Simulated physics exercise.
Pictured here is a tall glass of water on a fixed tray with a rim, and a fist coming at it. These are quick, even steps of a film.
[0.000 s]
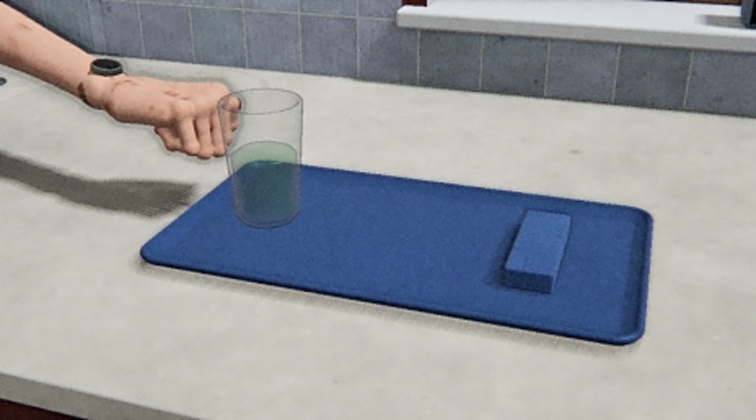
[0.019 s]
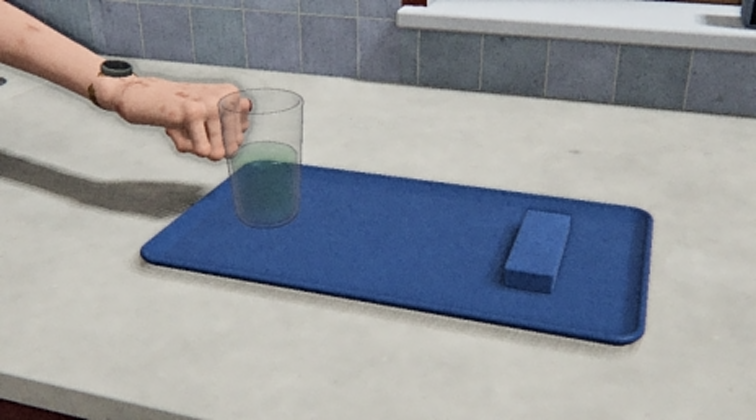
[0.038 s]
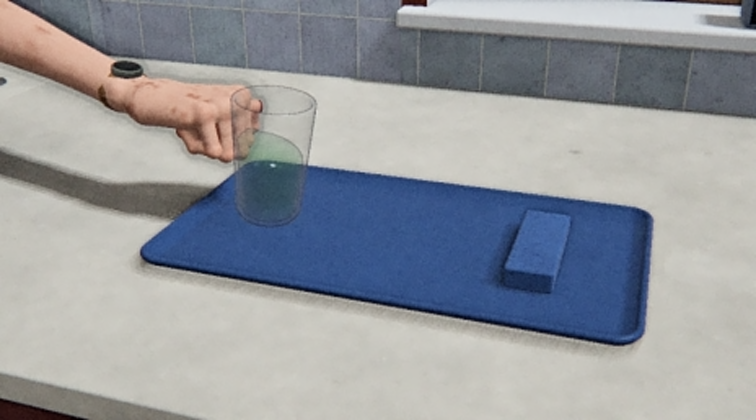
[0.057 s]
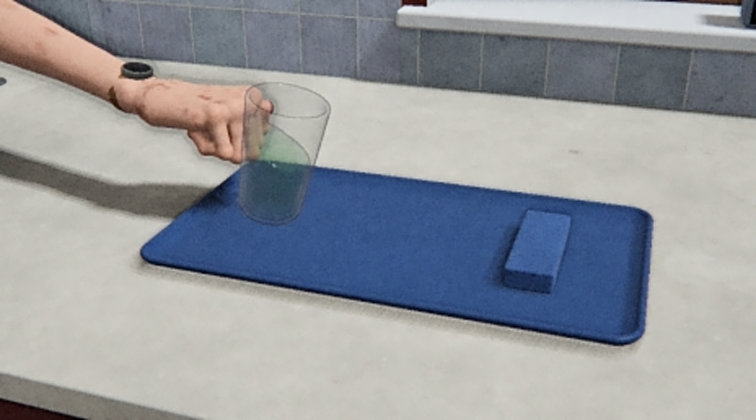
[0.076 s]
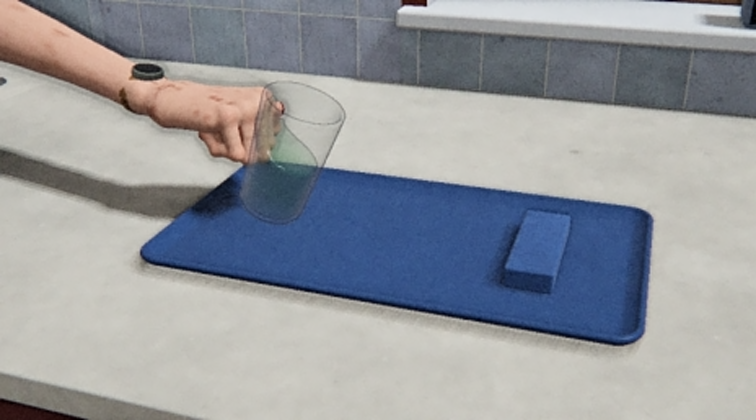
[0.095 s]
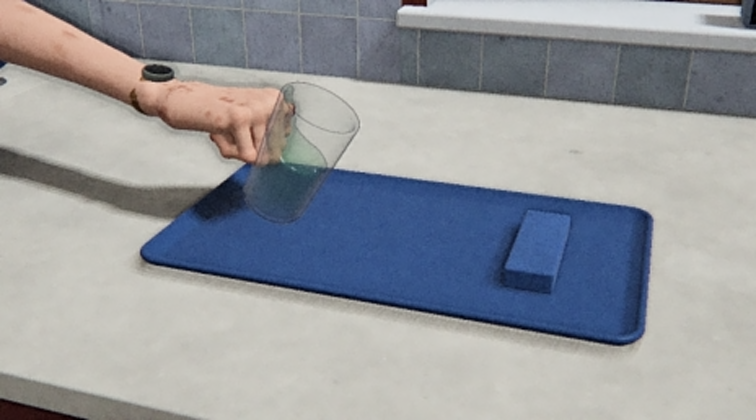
A fist pushed against the upper side of a clear glass of green liquid on a blue tray, tilting it steadily to the right as the liquid sloshed inside, while a blue block stayed still.
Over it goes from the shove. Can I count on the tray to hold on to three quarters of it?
Clearly more than three quarters is left on the tray, as far as I can tell.
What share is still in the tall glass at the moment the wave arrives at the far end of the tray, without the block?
50 per cent or thereabouts.
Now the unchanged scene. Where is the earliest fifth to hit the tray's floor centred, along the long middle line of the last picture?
I'd point to somewhere close to pixel (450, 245).
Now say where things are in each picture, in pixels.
In the first picture, tilt 0°; right rim (297, 107); surface from (238, 147) to (297, 154); the tray's far rim is at (646, 268); a block is fixed to the tray further along.
In the second picture, tilt 0°; right rim (298, 107); surface from (238, 147) to (297, 154).
In the third picture, tilt 7°; right rim (311, 110); surface from (245, 130) to (298, 154).
In the fourth picture, tilt 13°; right rim (325, 115); surface from (254, 112) to (308, 160).
In the fifth picture, tilt 21°; right rim (340, 122); surface from (261, 138) to (317, 165).
In the sixth picture, tilt 28°; right rim (354, 131); surface from (268, 143) to (329, 164).
A moment on, the tall glass lies on its side and 99 per cent is in the glass, 0 on the tray and 1 above or beyond its rim.
Next, the tall glass lies on its side and 54 per cent is in the glass, 28 on the tray and 18 above or beyond its rim.
Then the tall glass lies on its side and 28 per cent is in the glass, 38 on the tray and 34 above or beyond its rim.
Later the tall glass lies on its side and 15 per cent is in the glass, 71 on the tray and 14 above or beyond its rim.
At rest 86 per cent is held by tray and glass, 14 is off the tray.
